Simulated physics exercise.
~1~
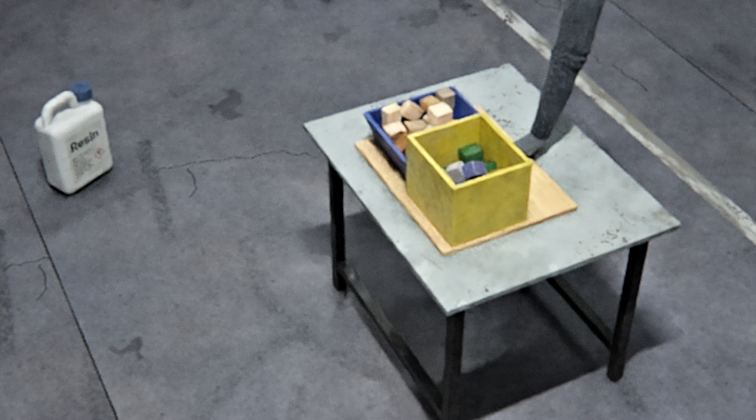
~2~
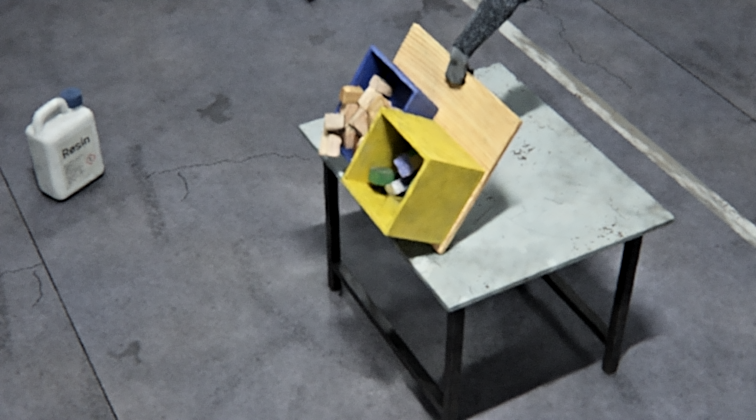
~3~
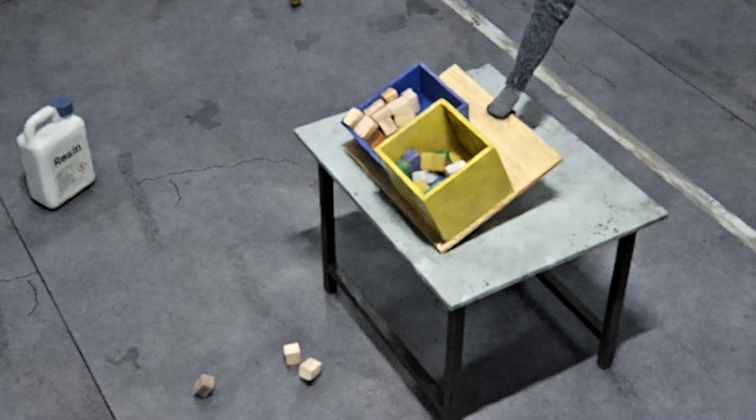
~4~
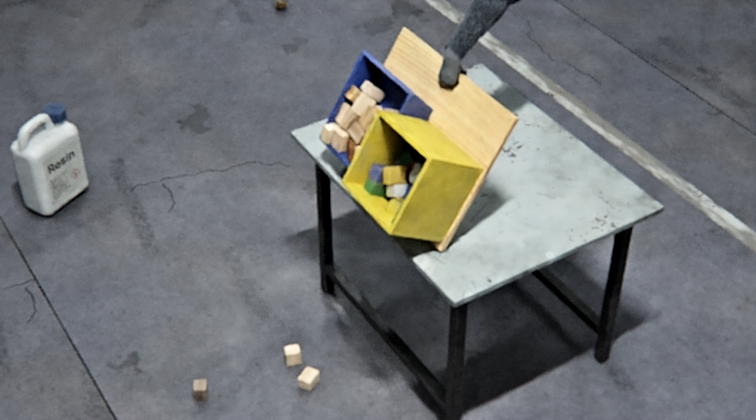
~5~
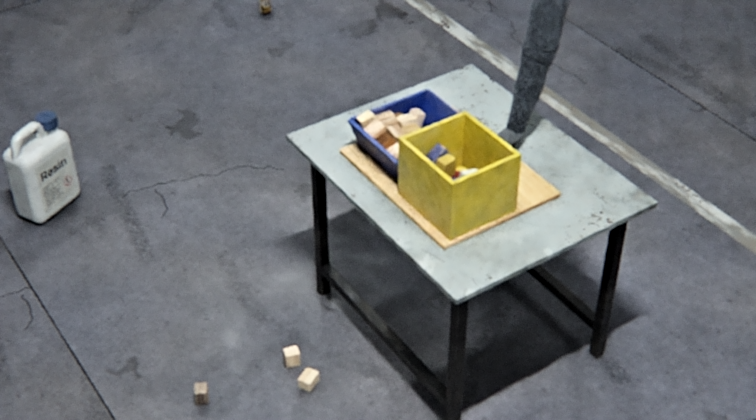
A yellow basket of toy bricks and a blue basket of wooden blocks sit on a board atop a pale table, seen from above on a grey concrete floor, with a white resin jug at left. A dark grey arm at the board's far side tips it steeply over its left edge, and the blocks crowd toward the blue basket's low end. The board is partly lowered, and a few blocks now lie on the floor. The arm raises it steeply again, then lays it flat, with the yellow basket's bricks all still inside.
